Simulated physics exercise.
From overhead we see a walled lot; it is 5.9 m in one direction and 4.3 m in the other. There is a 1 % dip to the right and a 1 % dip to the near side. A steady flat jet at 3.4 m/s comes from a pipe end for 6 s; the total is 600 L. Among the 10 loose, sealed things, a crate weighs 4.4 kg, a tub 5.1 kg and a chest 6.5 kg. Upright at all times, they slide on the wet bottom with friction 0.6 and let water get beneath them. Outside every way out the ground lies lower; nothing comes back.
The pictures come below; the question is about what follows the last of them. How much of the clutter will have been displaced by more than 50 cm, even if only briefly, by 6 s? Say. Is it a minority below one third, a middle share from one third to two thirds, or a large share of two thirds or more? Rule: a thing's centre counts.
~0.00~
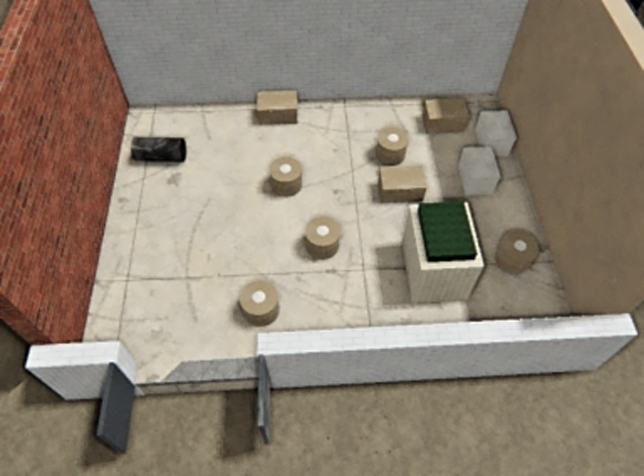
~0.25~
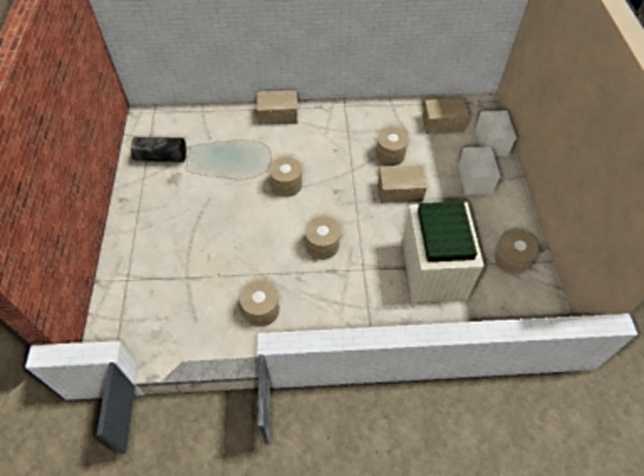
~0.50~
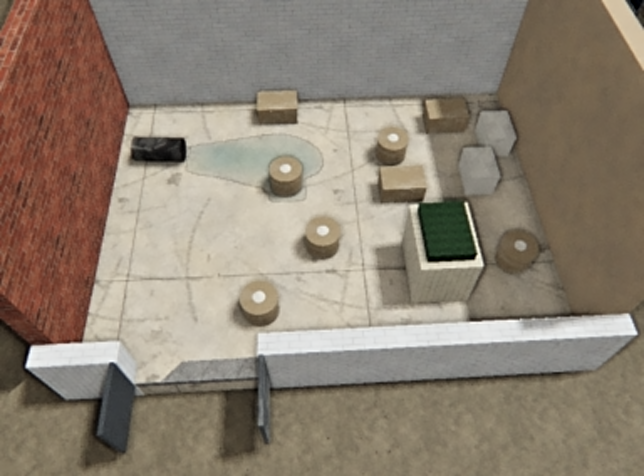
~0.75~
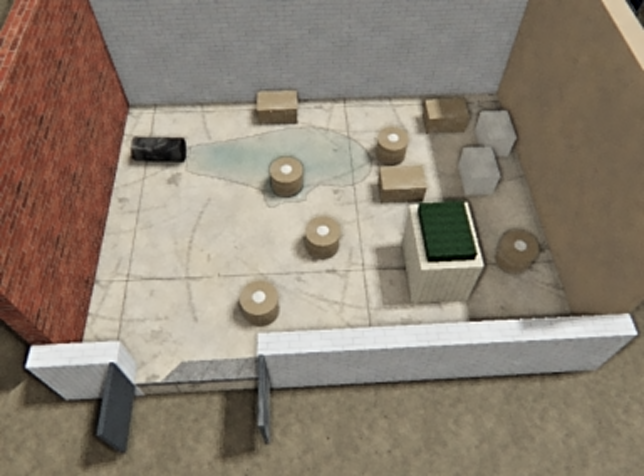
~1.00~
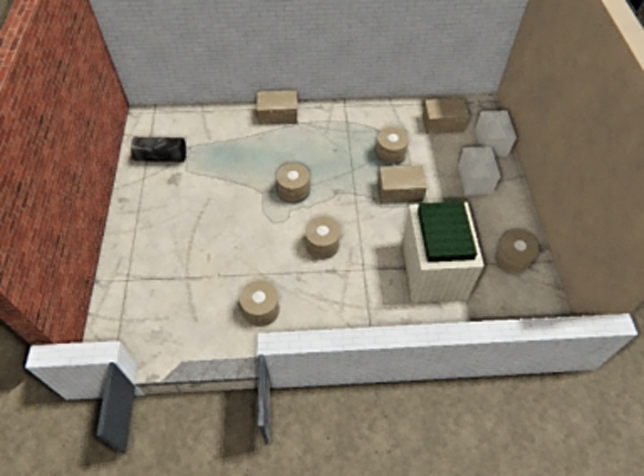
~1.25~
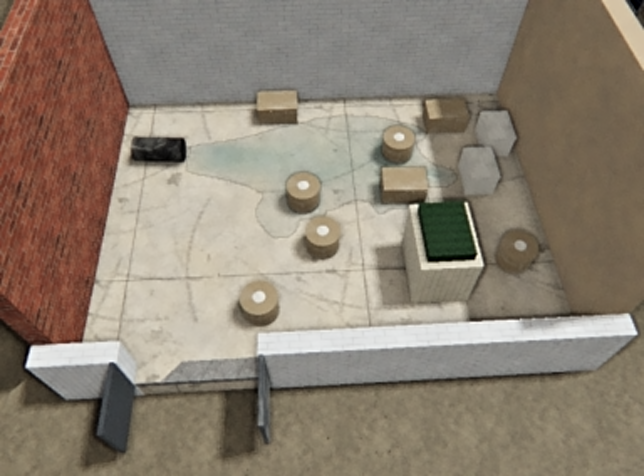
A middle share.
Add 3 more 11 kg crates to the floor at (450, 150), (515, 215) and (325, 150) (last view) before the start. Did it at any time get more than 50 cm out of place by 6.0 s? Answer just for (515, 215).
Farther than that.
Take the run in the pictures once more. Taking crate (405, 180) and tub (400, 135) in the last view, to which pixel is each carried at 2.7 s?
About (481, 212) for the first and (480, 132) for the second.
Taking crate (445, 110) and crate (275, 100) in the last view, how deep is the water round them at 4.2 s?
Depth approx. 9 cm / 0 cm.
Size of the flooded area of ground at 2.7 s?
Wet: Near 10.0 m2.
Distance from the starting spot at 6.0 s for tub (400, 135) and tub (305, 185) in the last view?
In that order: 140 cm, 50 cm.
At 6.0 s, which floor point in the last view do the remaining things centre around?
(405, 219).
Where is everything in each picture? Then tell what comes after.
A tub at (285, 169), on the bottom; a tub at (393, 138), on the bottom; 0.0 m2 under water; 0 of 10 have shifted, in the first picture.
A tub at (285, 169) rests on the ground; a tub at (393, 138), on the bottom; 0.7 m2 under water; 0 of 10 have shifted, in the second picture.
A tub at (285, 169), on the bottom; a tub at (393, 138) rests on the ground; water covers 1.4 m2; 0 of 10 have shifted, in the third picture.
A tub at (286, 169), on the bottom; a tub at (393, 138) rests on the ground; 2.4 m2 under water; 0 of 10 have shifted, in the fourth picture.
A tub at (293, 175), on the bottom, 16 cm from its start; a tub at (393, 138), on the bottom; 3.5 m2 under water; 1 of 10 have shifted, in the fifth picture.
A tub at (303, 185), on the bottom, 38 cm from its start; a tub at (399, 137), on the bottom, 9 cm from its start; water covers 4.6 m2; 2 of 10 have shifted, in the sixth picture.
After 1.8 s 2 of 10 are over 50 cm from their spots; 0 afloat.
After 2.7 s 4 of 10 are over 50 cm from their spots; 5 afloat.
After 4.2 s 5 of 10 are over 50 cm from their spots; 5 afloat.
After 6.0 s 5 of 10 are over 50 cm from their spots, and 6 have been at some point; 6 afloat.
